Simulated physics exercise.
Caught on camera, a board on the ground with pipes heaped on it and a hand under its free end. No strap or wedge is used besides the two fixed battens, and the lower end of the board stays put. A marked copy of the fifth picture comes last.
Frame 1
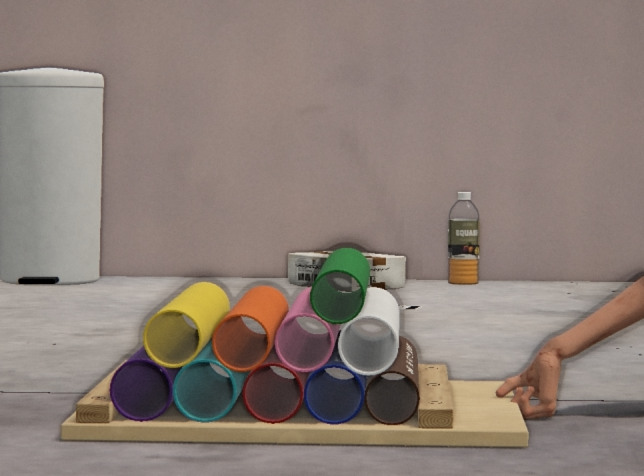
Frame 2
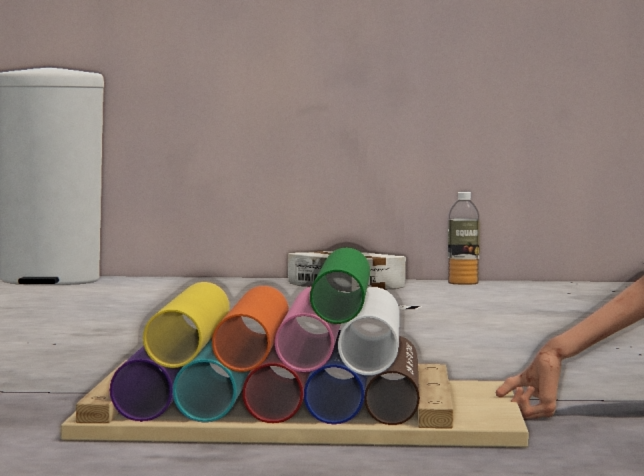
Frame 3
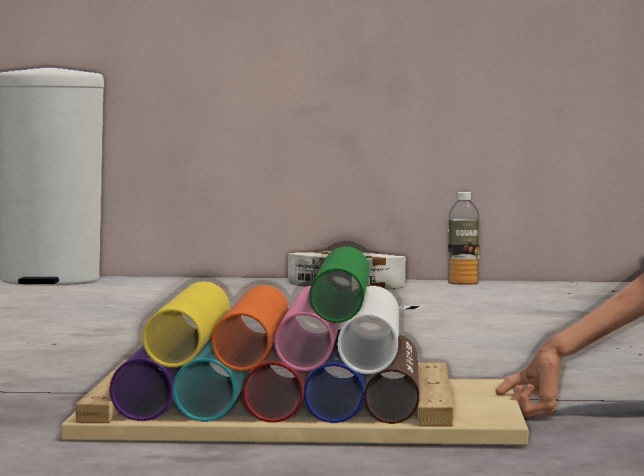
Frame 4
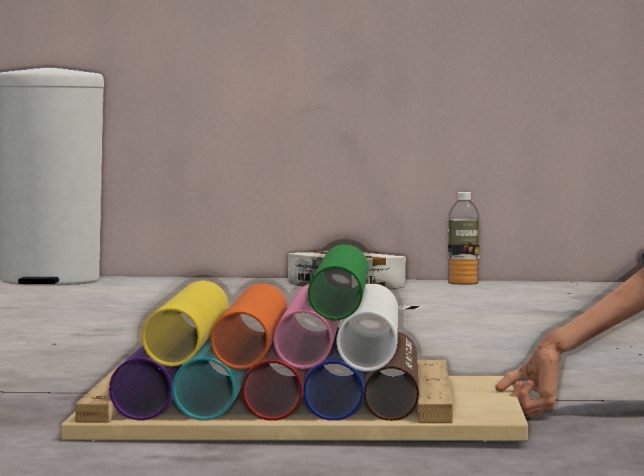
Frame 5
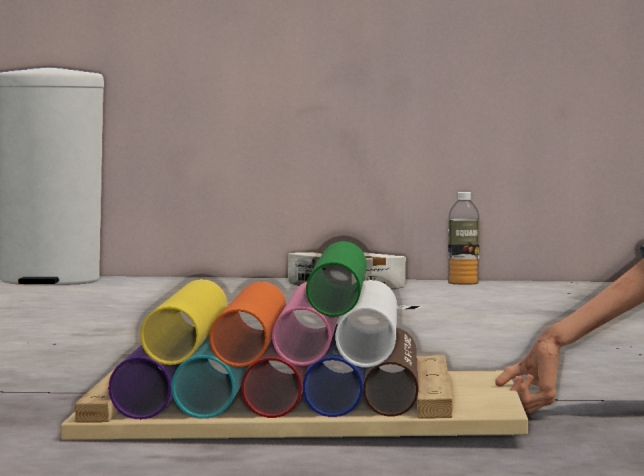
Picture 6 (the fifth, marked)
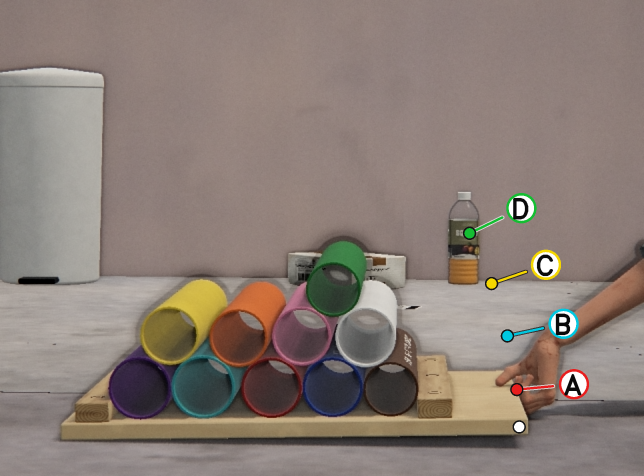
Colored pipes sat stacked in a pile between wooden blocks on a board, with a green one on top, while a hand at the right slowly raised that end of the board very slightly.
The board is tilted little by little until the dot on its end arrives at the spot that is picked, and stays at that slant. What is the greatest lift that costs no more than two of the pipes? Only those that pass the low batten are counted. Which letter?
The answer is mark D.
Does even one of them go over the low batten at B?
No, at B.
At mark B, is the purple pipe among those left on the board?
Yes, with B.
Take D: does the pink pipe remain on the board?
The pink pipe: Yes.
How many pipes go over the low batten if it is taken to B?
With B, none.
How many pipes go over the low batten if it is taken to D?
At D the number is none.
On the marked copy, A at (517, 390); B at (508, 336); C at (492, 283); D at (470, 234); the white dot at (519, 427).
Following D. Soon after the start, board at 16°.
Later, board at 27°.
In the end, board at 27°, none over the low batten.
As for the rest, A none over the low batten; B none over the low batten; C none over the low batten.
